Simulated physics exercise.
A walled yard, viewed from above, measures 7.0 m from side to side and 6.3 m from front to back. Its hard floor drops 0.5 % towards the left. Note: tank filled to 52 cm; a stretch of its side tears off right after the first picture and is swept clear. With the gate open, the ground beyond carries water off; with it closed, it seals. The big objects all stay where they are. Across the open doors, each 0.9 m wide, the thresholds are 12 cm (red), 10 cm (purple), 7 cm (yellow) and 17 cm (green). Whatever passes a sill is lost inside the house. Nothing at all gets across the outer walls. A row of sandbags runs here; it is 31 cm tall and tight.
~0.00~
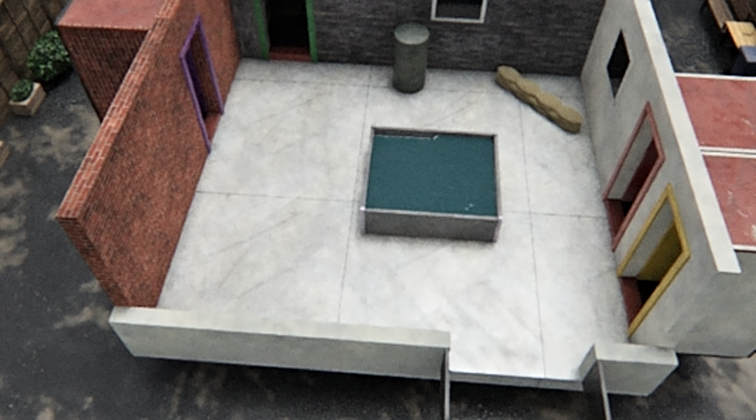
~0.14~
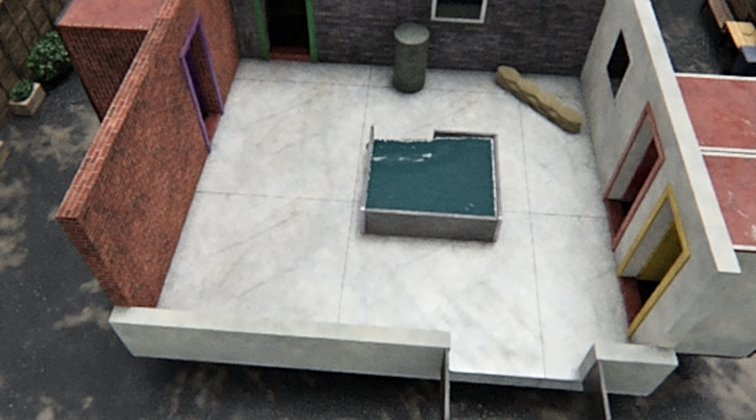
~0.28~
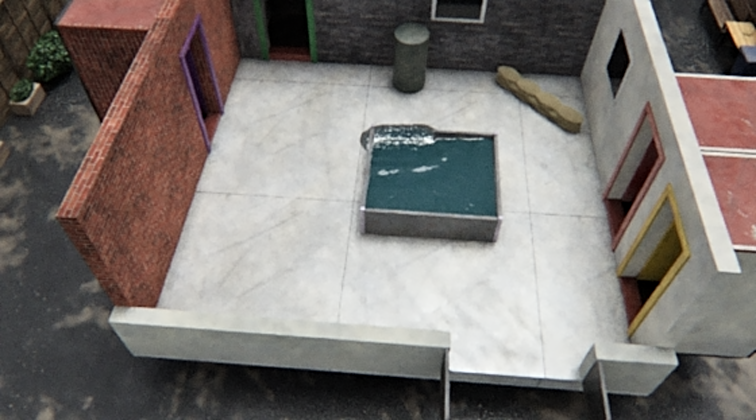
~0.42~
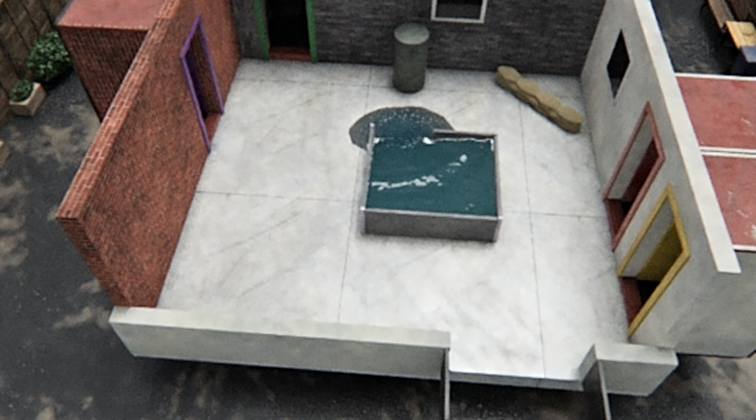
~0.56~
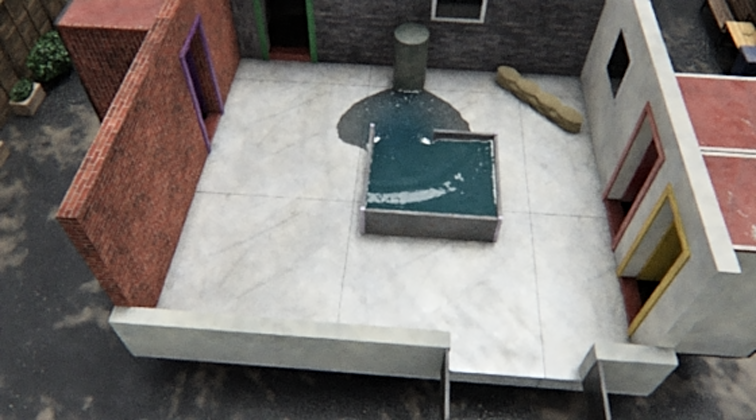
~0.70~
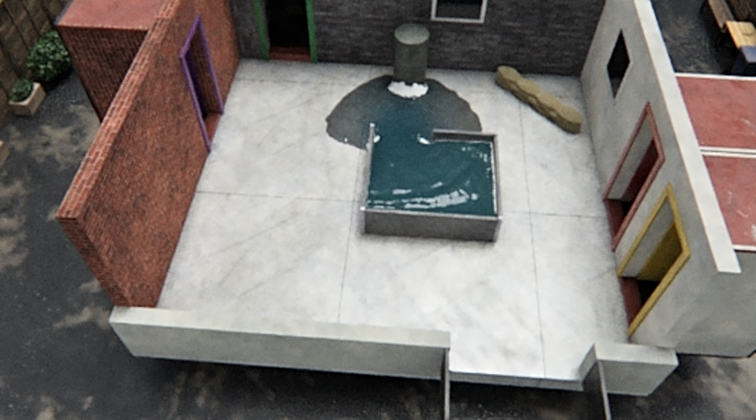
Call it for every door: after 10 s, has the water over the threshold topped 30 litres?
Red door not topped, purple door not topped, yellow door not topped, green door not topped.
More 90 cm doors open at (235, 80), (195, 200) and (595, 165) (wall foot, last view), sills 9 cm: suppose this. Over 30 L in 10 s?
Note, doorways in listed order: Goes beyond, stays short, stays short.
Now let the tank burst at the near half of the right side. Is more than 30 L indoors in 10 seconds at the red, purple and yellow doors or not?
For red, too much; for purple, too little; for yellow, too much.
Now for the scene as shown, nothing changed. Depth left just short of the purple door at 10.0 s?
6.0 cm.
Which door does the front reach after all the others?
The answer is the yellow door.
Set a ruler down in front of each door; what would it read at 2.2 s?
Centimetres: Red 0 / purple 0 / yellow 0 / green 15.
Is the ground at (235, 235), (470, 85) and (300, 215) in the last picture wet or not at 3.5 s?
Point 1: Unreached; point 2: Reached; point 3: Unreached.
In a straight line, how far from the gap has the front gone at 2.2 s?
I'd say close to 4.2 m.
After 1.4 s water covers 15 % of the floor and is deepest (32 cm) near (411, 98); red door not reached, purple door not reached, yellow door not reached, green door not reached.
After 2.2 s water covers 20 % of the floor and is deepest (30 cm) near (241, 59); red door not reached, purple door not reached, yellow door not reached, green door 15 cm at the sill, 0 L in.
After 3.5 s water covers 35 % of the floor and is deepest (25 cm) near (238, 70); red door not reached, purple door 6 cm at the sill, 0 L in, yellow door not reached, green door 11 cm at the sill, 0 L in.
After 6.0 s water covers 75 % of the floor and is deepest (16 cm) near (257, 66); red door 5 cm at the sill, 0 L in, purple door 8 cm at the sill, 0 L in, yellow door 3 cm at the sill, 0 L in, green door 13 cm at the sill, 0 L in.
After 10.0 s water covers 95 % of the floor and is deepest (10 cm) near (153, 321); red door 4 cm at the sill, 0 L in, purple door 6 cm at the sill, 0 L in, yellow door 4 cm at the sill, 0 L in, green door 8 cm at the sill, 1 L in.
